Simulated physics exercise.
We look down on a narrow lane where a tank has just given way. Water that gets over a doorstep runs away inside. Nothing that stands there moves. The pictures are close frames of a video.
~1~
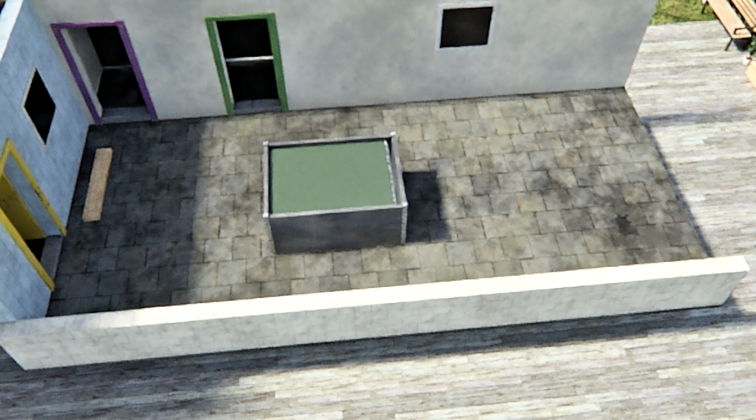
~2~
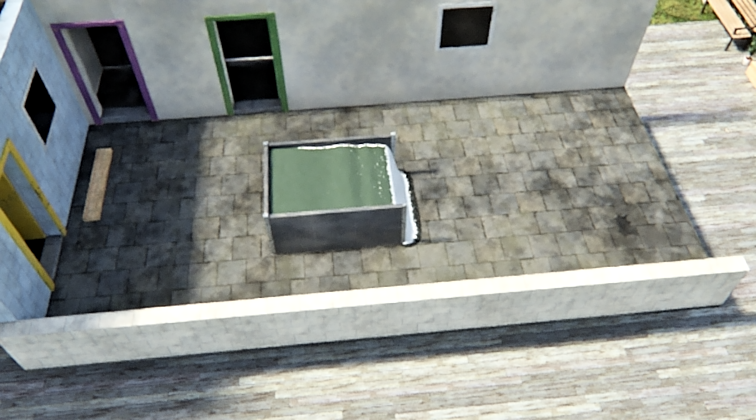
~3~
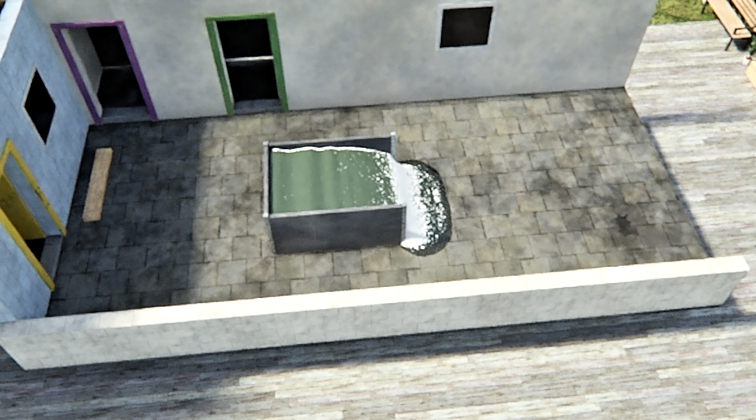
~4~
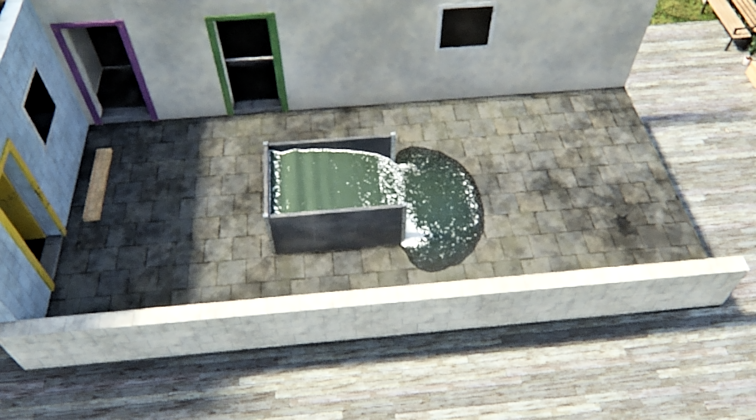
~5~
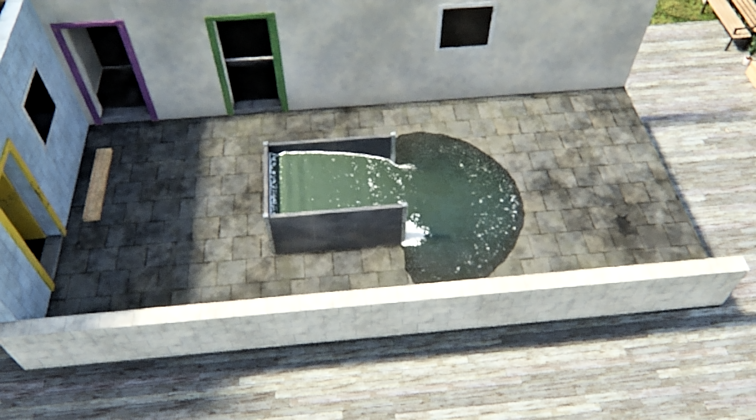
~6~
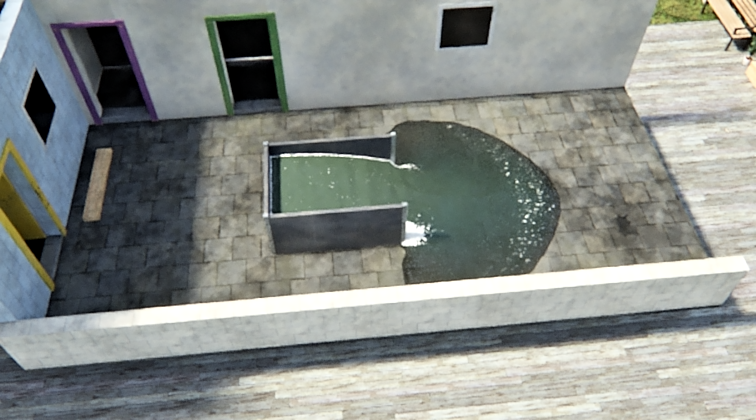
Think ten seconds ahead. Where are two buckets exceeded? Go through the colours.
One by one: The green door holds within the limit; the purple door holds within the limit; the yellow door holds within the limit.
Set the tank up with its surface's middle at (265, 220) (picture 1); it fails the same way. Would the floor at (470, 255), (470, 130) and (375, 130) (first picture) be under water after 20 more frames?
As listed: Awash, flooded, dry.
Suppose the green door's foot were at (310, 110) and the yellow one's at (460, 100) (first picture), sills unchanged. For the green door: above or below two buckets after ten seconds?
Then: Green door keeps below it.
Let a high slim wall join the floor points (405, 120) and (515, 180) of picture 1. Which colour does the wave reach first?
First comes the green-painted one.
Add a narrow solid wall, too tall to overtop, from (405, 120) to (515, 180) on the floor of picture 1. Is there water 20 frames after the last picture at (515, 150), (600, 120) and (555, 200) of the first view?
In that order: Clear, clear, covered.
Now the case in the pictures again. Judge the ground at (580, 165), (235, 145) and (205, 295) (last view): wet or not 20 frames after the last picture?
As listed: Awash, free of water, clear.
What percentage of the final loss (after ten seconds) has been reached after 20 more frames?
Some 60 per cent.
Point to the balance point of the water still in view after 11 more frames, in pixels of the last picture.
At about (471, 202).
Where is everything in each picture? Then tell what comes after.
The open tank at (333, 177) is whole and still, in the first frame.
Water pours out at (396, 196) and has run to (406, 245), in the second frame.
The front is at (433, 249), out from the gap at (396, 197), in the third frame.
Water pours out at (396, 198) and has run to (455, 164), in the fourth frame.
Water pours out at (396, 199) and has run to (518, 203), in the fifth frame.
Water pours out at (396, 199) and has run to (554, 203), in the sixth frame.
A moment on, water covers 45 % of the floor; the green door not reached, the purple door not reached, the yellow door not reached.
Next, water covers 45 % of the floor; the green door not reached, the purple door not reached, the yellow door not reached.
Then, water covers 45 % of the floor; the green door not reached, the purple door not reached, the yellow door not reached.
Later, water covers 45 % of the floor; the green door not reached, the purple door not reached, the yellow door not reached.
In the end, water covers 35 % of the floor; the green door not reached, the purple door not reached, the yellow door not reached.
